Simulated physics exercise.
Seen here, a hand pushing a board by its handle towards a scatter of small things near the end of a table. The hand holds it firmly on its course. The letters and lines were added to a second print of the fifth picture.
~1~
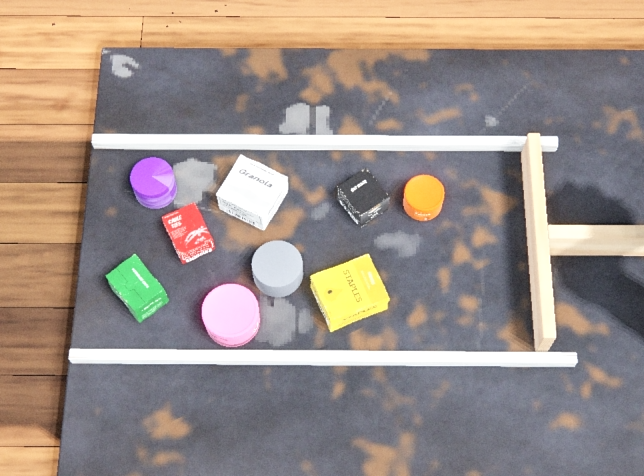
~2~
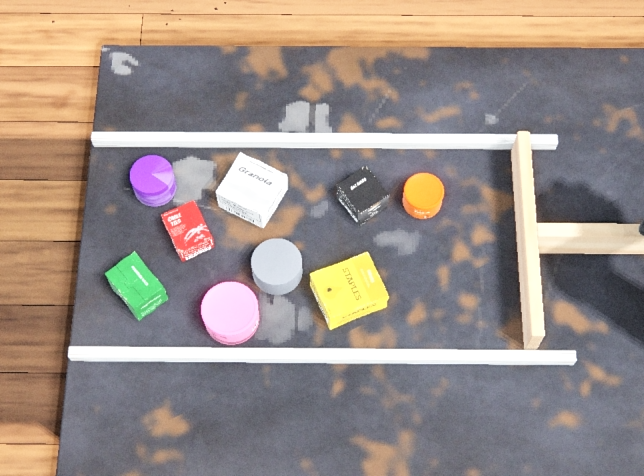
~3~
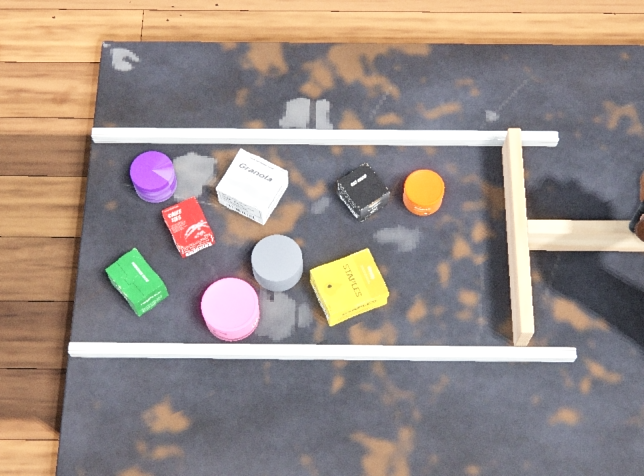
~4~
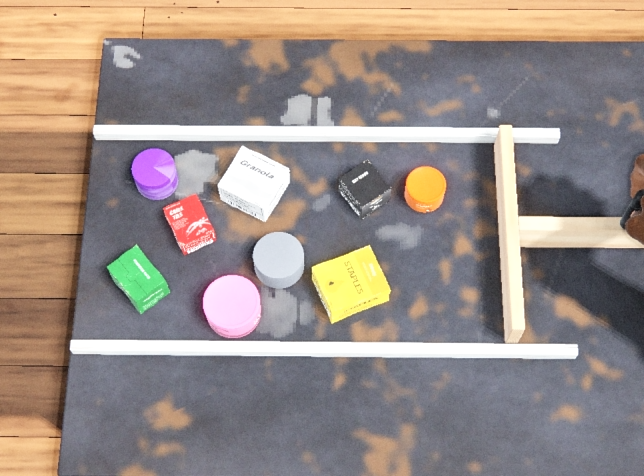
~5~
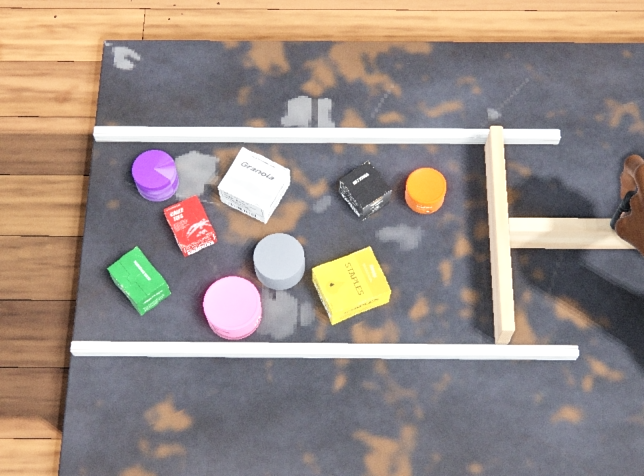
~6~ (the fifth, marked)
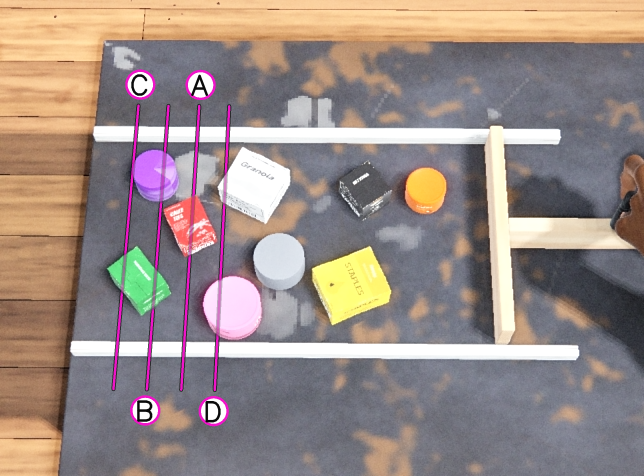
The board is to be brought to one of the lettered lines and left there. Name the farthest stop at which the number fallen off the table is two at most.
Stop at A.
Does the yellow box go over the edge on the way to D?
No.
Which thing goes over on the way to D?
The purple tin goes over.
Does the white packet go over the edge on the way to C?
Yes.
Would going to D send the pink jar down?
No.
On the marked copy, A at (191, 240); B at (158, 240); C at (127, 240); D at (222, 240).
Following A. Soon after the start, board (389, 223); yellow box (343, 284); black packet (323, 194).
Later, board (278, 222); purple tin (126, 167); red box (165, 223).
In the end, board (192, 222); purple tin over the edge; white packet (96, 162); one fallen.
As for the rest, B drops four; C drops five; D is within the limit but short.
